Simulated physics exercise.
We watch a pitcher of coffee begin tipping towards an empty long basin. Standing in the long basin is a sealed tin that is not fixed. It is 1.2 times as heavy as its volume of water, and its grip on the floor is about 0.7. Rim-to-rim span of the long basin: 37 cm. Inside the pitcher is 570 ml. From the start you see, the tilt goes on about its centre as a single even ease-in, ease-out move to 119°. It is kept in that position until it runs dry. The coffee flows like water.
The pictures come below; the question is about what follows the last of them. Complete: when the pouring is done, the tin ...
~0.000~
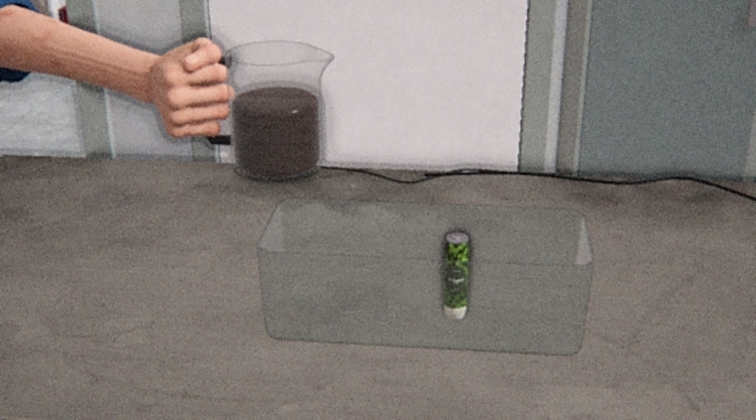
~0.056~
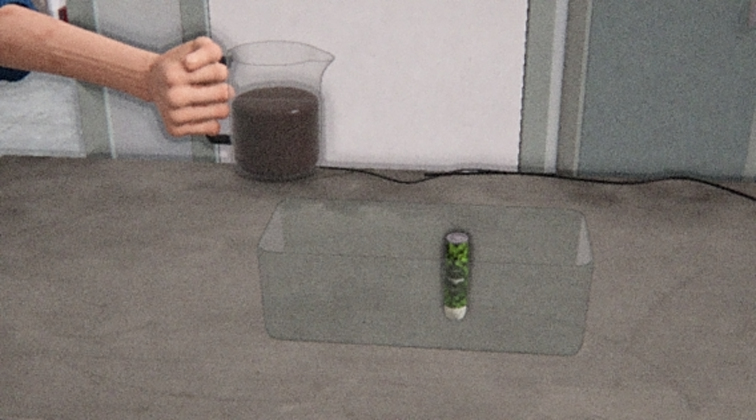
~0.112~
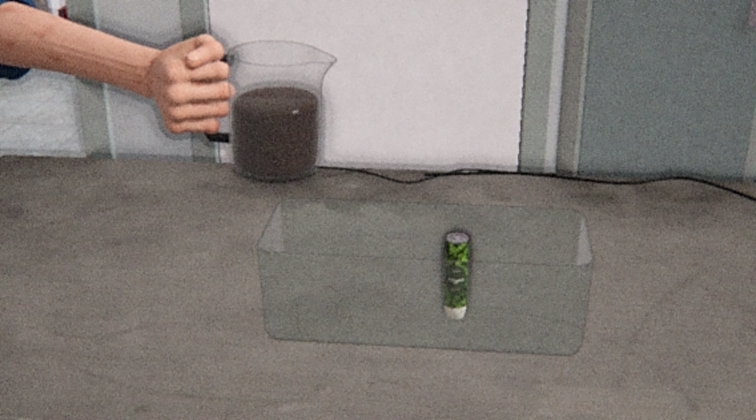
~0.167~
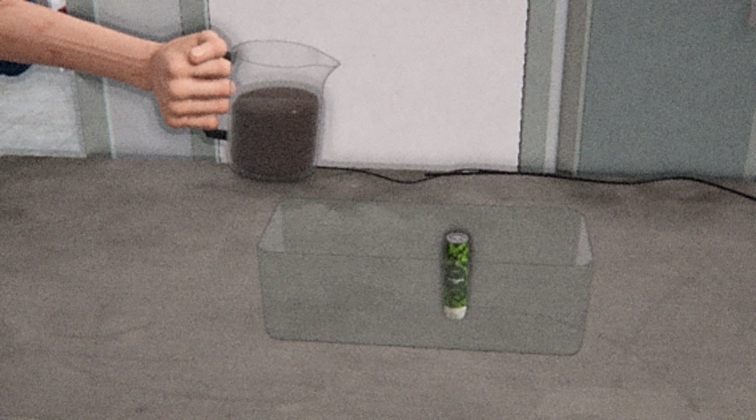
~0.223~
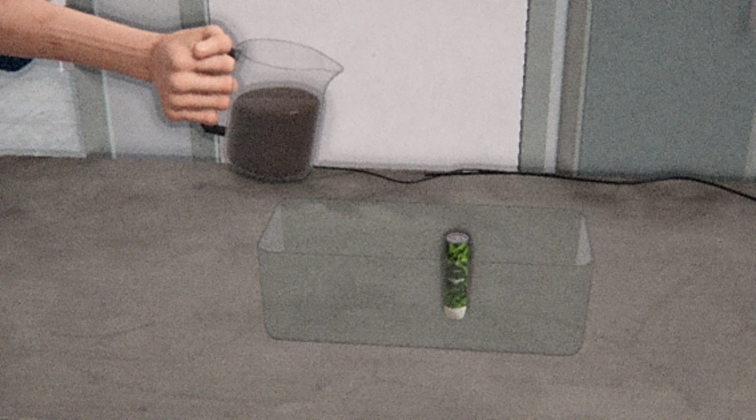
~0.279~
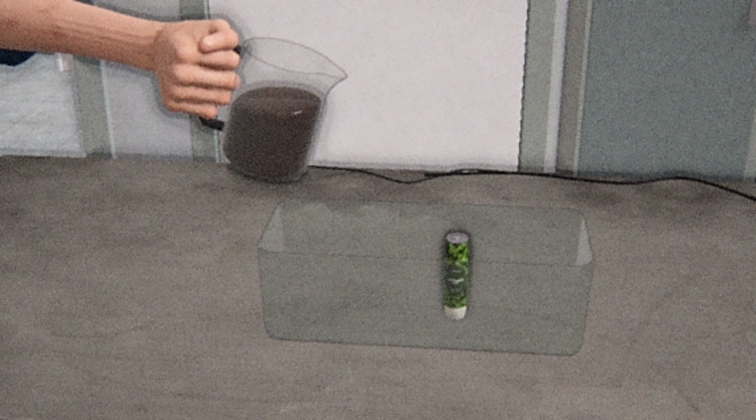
... is still on its feet.
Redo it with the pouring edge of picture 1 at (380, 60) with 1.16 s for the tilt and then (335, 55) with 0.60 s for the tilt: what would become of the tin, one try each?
First it falls; then it keeps standing.
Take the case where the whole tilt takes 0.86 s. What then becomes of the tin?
Holds steady.
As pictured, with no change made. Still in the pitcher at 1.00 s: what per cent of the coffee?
Close to 22 percent of the total.
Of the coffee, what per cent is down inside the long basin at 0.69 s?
I reckon close to 0 percent of it.
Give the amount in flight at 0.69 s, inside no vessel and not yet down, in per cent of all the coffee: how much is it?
Around 10 percent.
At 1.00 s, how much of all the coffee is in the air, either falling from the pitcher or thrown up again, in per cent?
Close to 18 %.
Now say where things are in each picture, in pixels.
It leans 0°; its right rim is at (334, 57); the coffee meets the walls at (234, 97) and (318, 100); the long basin's rim runs from (269, 224) to (588, 238); the tin's top is at (457, 242), in the first picture.
It leans 1°; its right rim is at (335, 57); the coffee meets the walls at (234, 97) and (318, 100), in the second picture.
It leans 3°; its right rim is at (337, 60); the coffee meets the walls at (234, 97) and (319, 100), in the third picture.
It leans 6°; its right rim is at (340, 63); the coffee meets the walls at (234, 98) and (318, 100), in the fourth picture.
It leans 11°; its right rim is at (344, 69); the coffee meets the walls at (235, 98) and (321, 100), in the fifth picture.
It leans 16°; its right rim is at (348, 76); the coffee meets the walls at (233, 100) and (322, 101), in the sixth picture.
After 0.69 s the tilt is 77° and 90 per cent is still to pour; the tin stands where it began.
After 1.00 s the tilt is 113° and 23 per cent is still to pour; the tin stands where it began.
After 1.32 s the tilt is 119° and 0 per cent is still to pour; the tin stands where it began.
After 1.66 s the tilt is 119° and 0 per cent is still to pour; the tin stands where it began.
In the end the tin stands where it began.
